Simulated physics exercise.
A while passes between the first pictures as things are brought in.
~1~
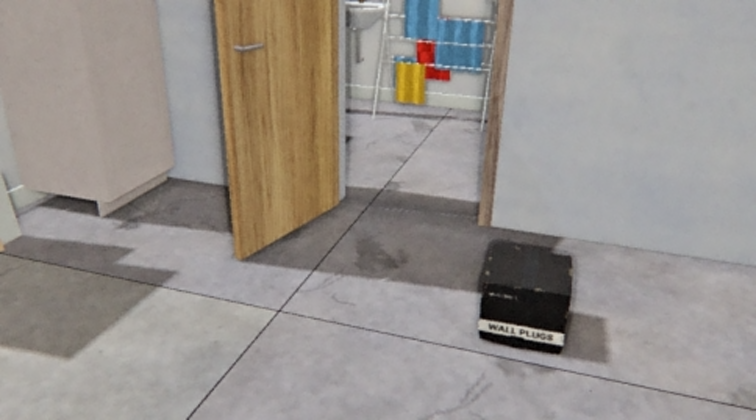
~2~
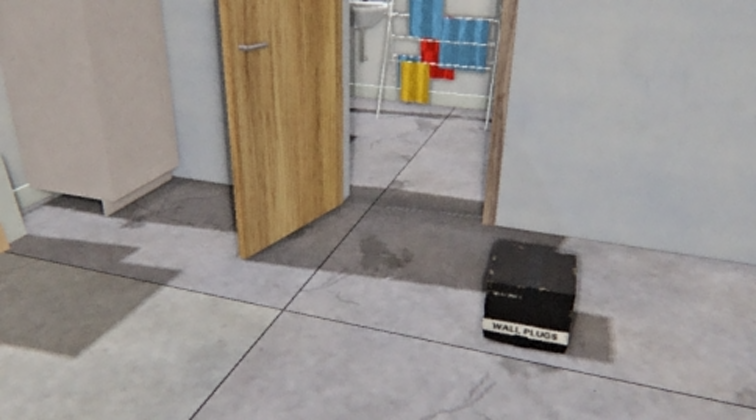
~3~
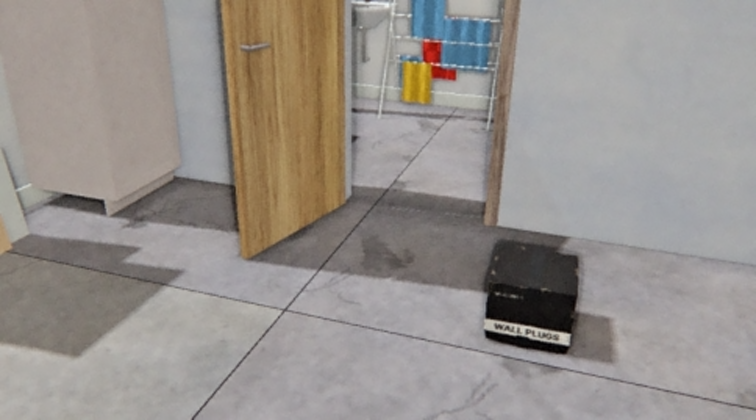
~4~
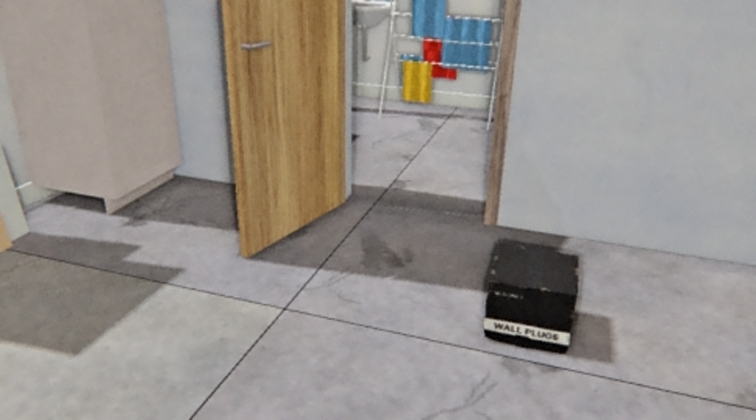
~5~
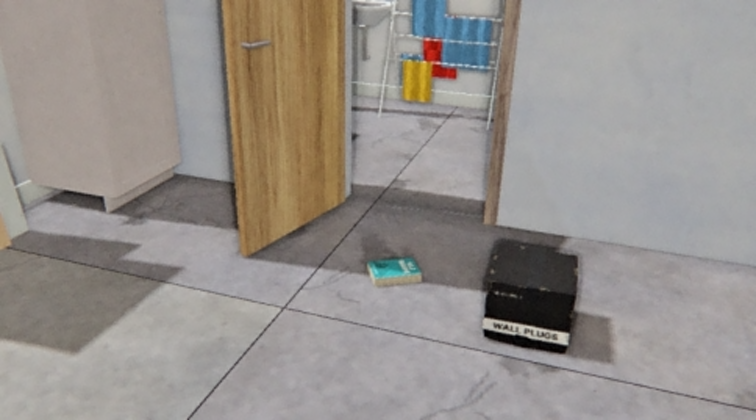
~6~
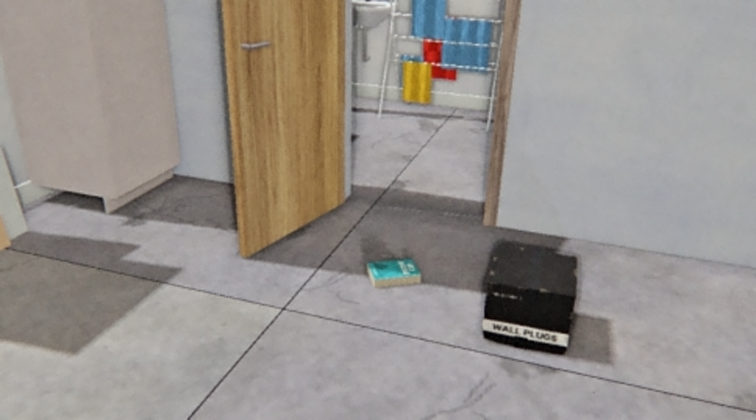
A wooden door stands open beside a black box, and a turquoise book appears between them.
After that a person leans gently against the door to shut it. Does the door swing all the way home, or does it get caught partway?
So the door meets the frame after all.
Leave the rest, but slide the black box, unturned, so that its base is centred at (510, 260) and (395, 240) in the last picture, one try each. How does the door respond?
Try one: Swings all the way; try two: Gets held up.
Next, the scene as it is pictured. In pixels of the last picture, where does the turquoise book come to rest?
In the last picture, near pixel (440, 276).
Then, 1.00 s later than the last frame, door at 58°; turquoise book moved a little near (401, 273).
Then, 1.30 s later than the last frame, door at 35°; turquoise book moved about its own width near (438, 276).
When it is over, door at 0°; moved from the start, turquoise book; black box as before. End places, in pixels of the last picture, turquoise book near (440, 276).
